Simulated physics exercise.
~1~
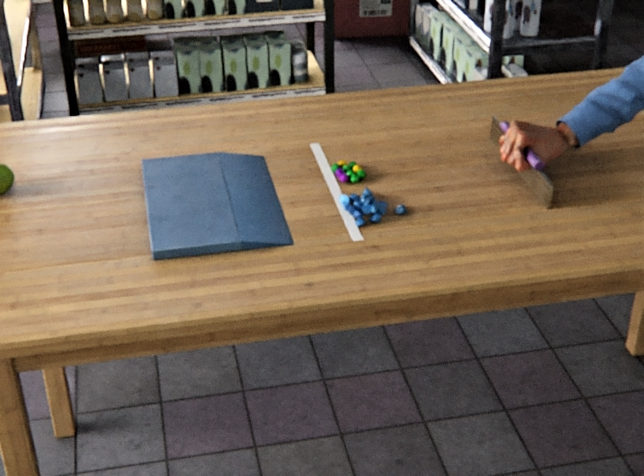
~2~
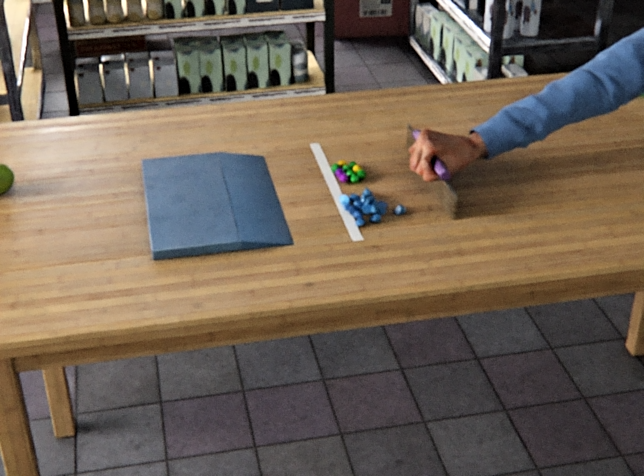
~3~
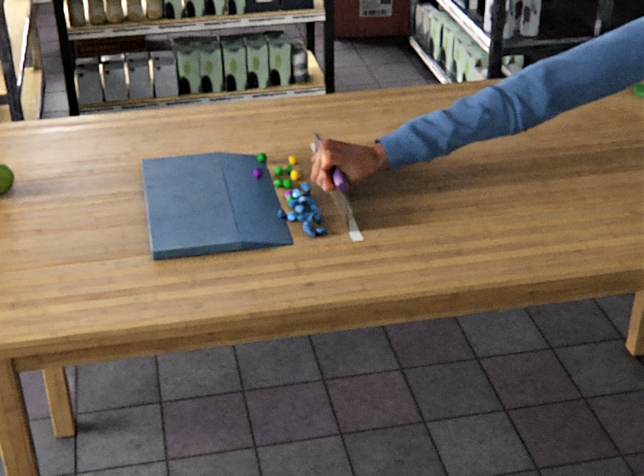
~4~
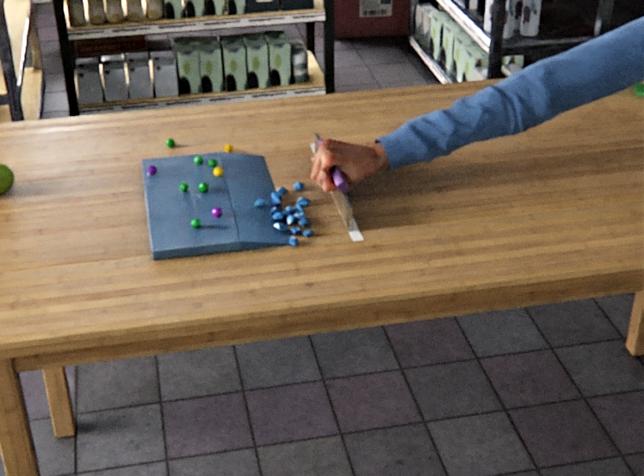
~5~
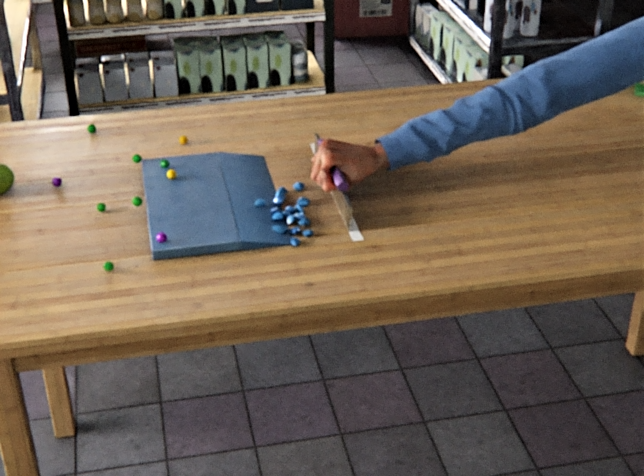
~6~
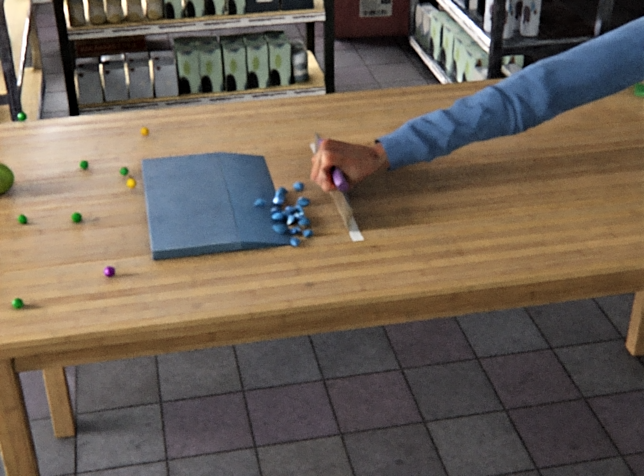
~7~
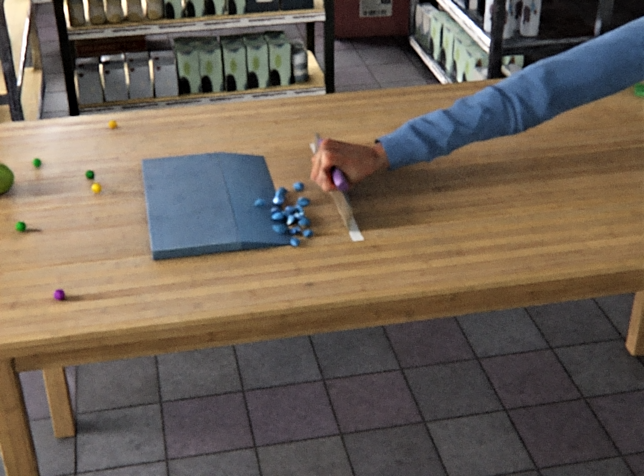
The video shows a hand sweeping a scraper left across a wooden table, pushing blue pieces and multicoloured balls toward a low blue ramp and stopping at white tape. The balls roll over the ramp and scatter beyond it, while the blue pieces stay around its near edge.
